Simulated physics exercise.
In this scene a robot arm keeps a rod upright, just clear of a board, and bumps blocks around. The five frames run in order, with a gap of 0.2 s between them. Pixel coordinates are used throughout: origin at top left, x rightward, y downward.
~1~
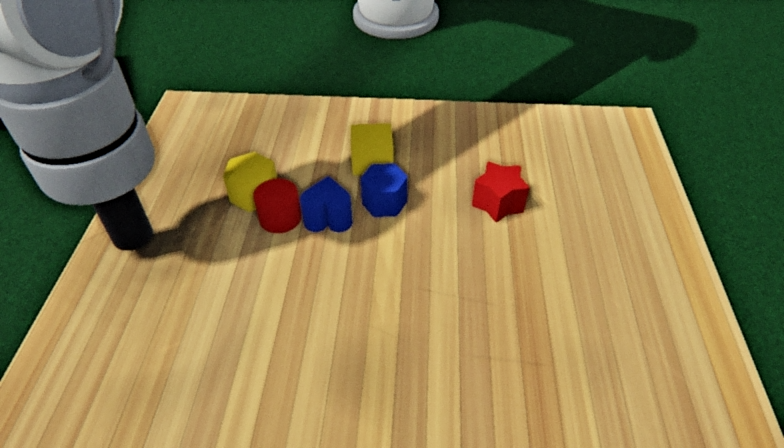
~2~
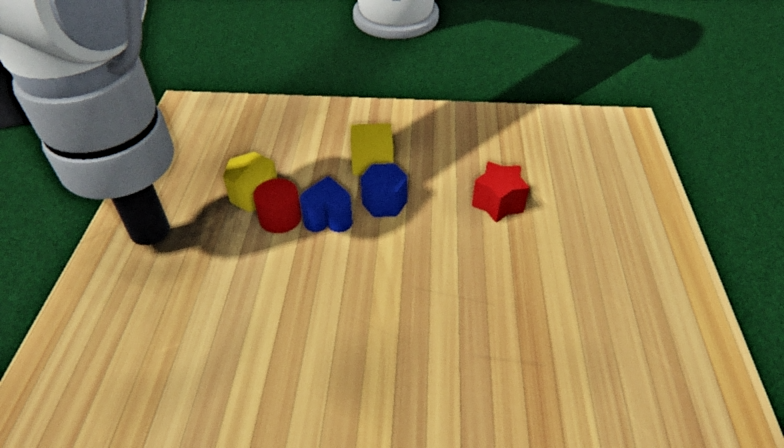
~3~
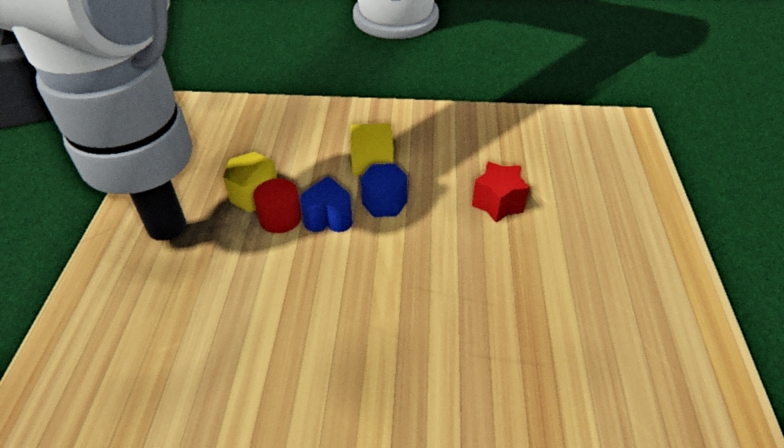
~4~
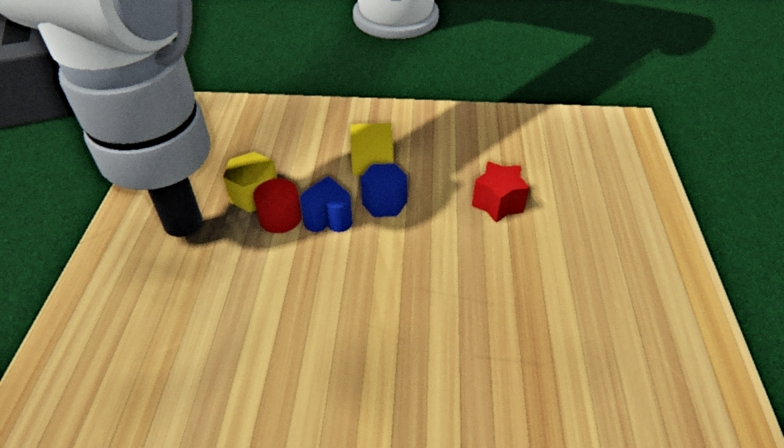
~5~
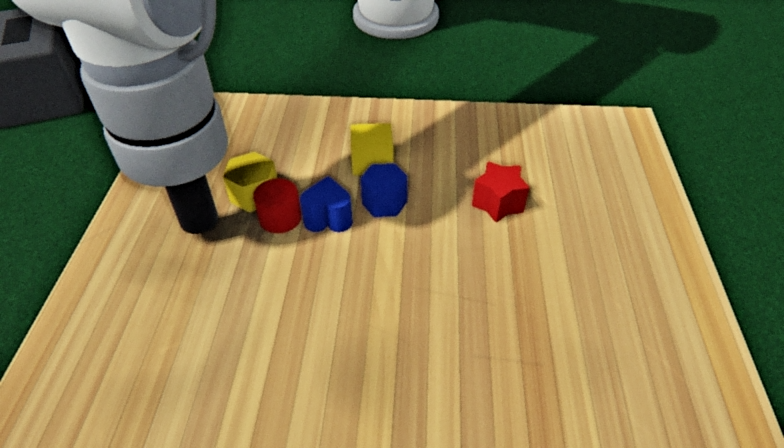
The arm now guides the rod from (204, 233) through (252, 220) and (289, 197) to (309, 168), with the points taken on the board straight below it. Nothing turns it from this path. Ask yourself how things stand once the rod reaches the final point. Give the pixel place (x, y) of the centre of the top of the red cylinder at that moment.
I predict (316, 186).
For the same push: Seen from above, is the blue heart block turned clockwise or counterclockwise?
Seen from above, counterclockwise.
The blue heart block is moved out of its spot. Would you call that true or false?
My answer: True.
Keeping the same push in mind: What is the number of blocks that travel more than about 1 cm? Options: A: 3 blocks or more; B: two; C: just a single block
Option A.
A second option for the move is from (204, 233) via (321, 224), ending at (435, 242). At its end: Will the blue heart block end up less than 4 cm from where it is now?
No.
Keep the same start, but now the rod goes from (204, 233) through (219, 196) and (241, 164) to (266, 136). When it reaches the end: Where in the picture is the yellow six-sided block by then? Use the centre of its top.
Located at (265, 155).
On the path given first. One third of the way, rod at (250, 207); yellow six-sided block at (255, 164), turned 20° anticlockwise; red cylinder at (288, 191); blue heart block at (333, 194).
Two thirds of the way, rod at (288, 184); yellow six-sided block at (267, 148), turned 75° anticlockwise; red cylinder at (316, 186); blue heart block at (352, 199), turned 25° anticlockwise.
At the end, rod at (308, 156); yellow six-sided block at (266, 139), turned 100° anticlockwise; red cylinder at (316, 186); blue heart block at (352, 199), turned 25° anticlockwise; yellow square in place.
